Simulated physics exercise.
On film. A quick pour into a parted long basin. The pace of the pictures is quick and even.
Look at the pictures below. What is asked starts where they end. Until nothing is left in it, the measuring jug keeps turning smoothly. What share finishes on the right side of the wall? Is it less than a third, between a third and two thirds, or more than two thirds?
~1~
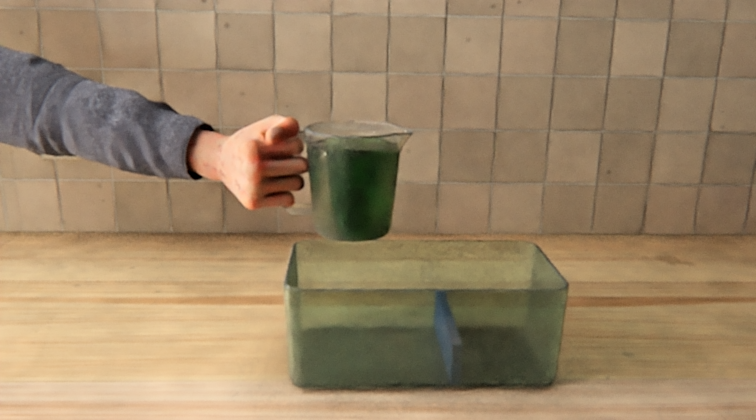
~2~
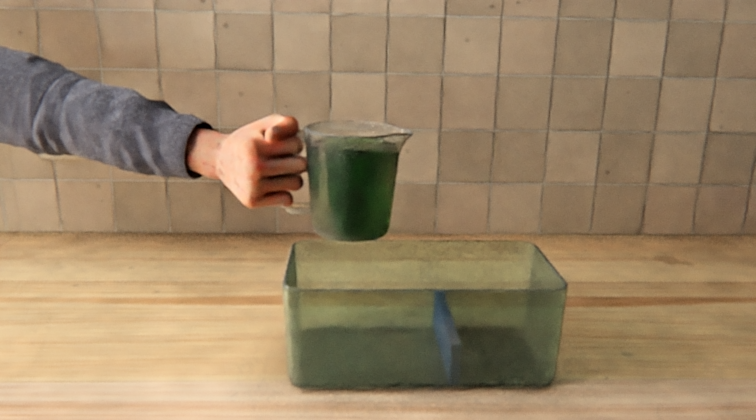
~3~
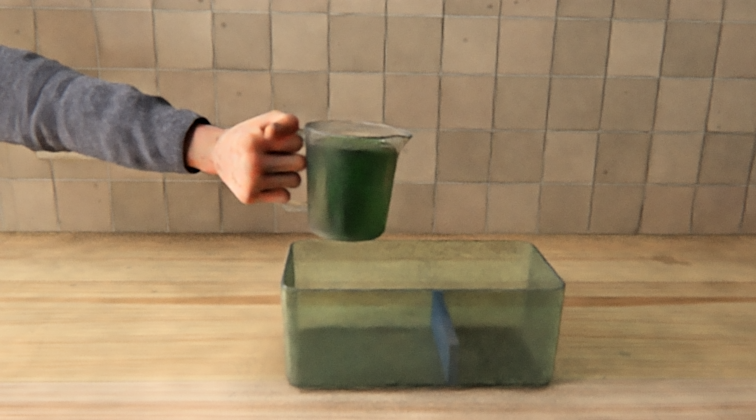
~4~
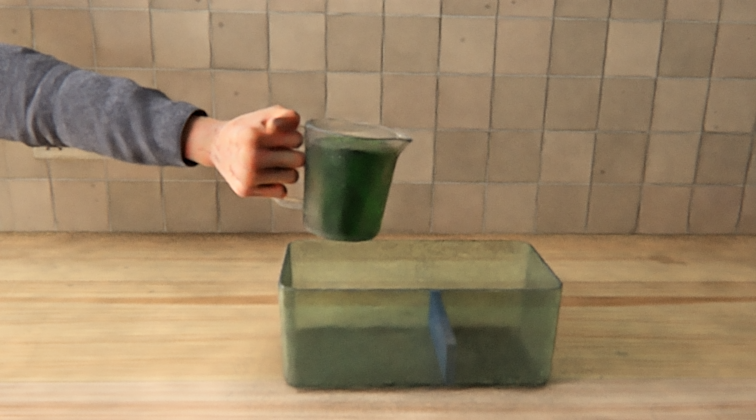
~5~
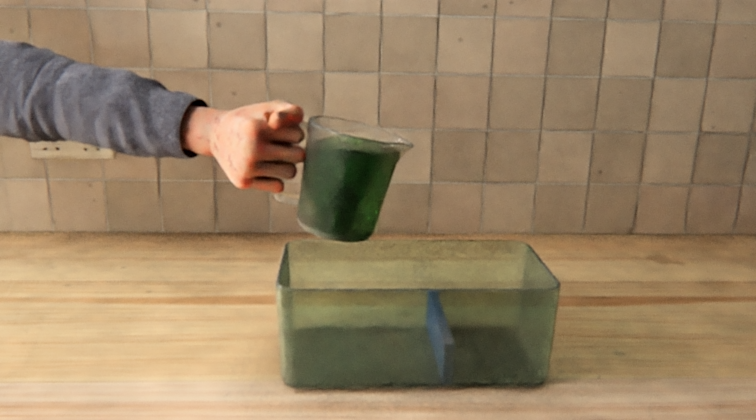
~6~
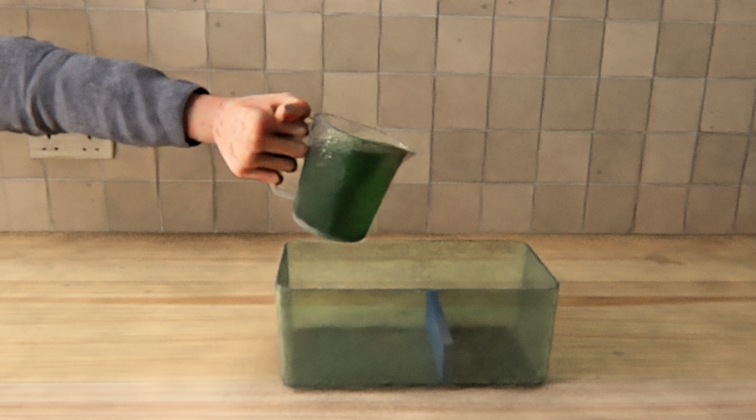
The share right of the wall is the middle band, one third to two thirds.
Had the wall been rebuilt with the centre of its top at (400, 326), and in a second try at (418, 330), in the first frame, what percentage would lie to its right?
Note: Roughly 95 % in case one, 85 % in case two.
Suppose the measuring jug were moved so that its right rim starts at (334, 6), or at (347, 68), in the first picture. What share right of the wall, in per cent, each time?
Roughly 5 per cent, then roughly 5 per cent.
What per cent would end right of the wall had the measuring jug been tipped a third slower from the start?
It comes to about 65 per cent.
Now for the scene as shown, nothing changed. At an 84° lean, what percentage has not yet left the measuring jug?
My estimate is close to 65 percent remaining.
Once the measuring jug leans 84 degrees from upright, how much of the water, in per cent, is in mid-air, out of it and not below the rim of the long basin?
Near 20 parts in a hundred.
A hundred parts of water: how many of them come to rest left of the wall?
Some 50 per cent.
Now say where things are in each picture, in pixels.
In the first frame, tilt 0°; pouring edge (413, 131); surface from (310, 143) to (399, 144); the long basin's rim runs from (290, 264) to (551, 265); the wall's top is at (448, 316).
In the second frame, tilt 1°; pouring edge (413, 132); surface from (309, 143) to (398, 144).
In the third frame, tilt 3°; pouring edge (412, 134); surface from (309, 142) to (397, 146).
In the fourth frame, tilt 7°; pouring edge (413, 138); surface from (308, 142) to (397, 147).
In the fifth frame, tilt 12°; pouring edge (414, 144); surface from (309, 143) to (400, 148).
In the sixth frame, tilt 18°; pouring edge (416, 152); surface from (310, 147) to (406, 149).
A moment on, the measuring jug is tipped on its side and 65 per cent is still to pour, 0 is left of the wall and 16 right of it.
Next, the measuring jug is tipped right over and 10 per cent is still to pour, 33 is left of the wall and 51 right of it.
Then the measuring jug is tipped right over and 0 per cent is still to pour, 48 is left of the wall and 52 right of it.
Later the measuring jug is tipped right over and 0 per cent is still to pour, 48 is left of the wall and 52 right of it.
Finally, 48 per cent lies left of the wall, 52 right of it and 1 outside.
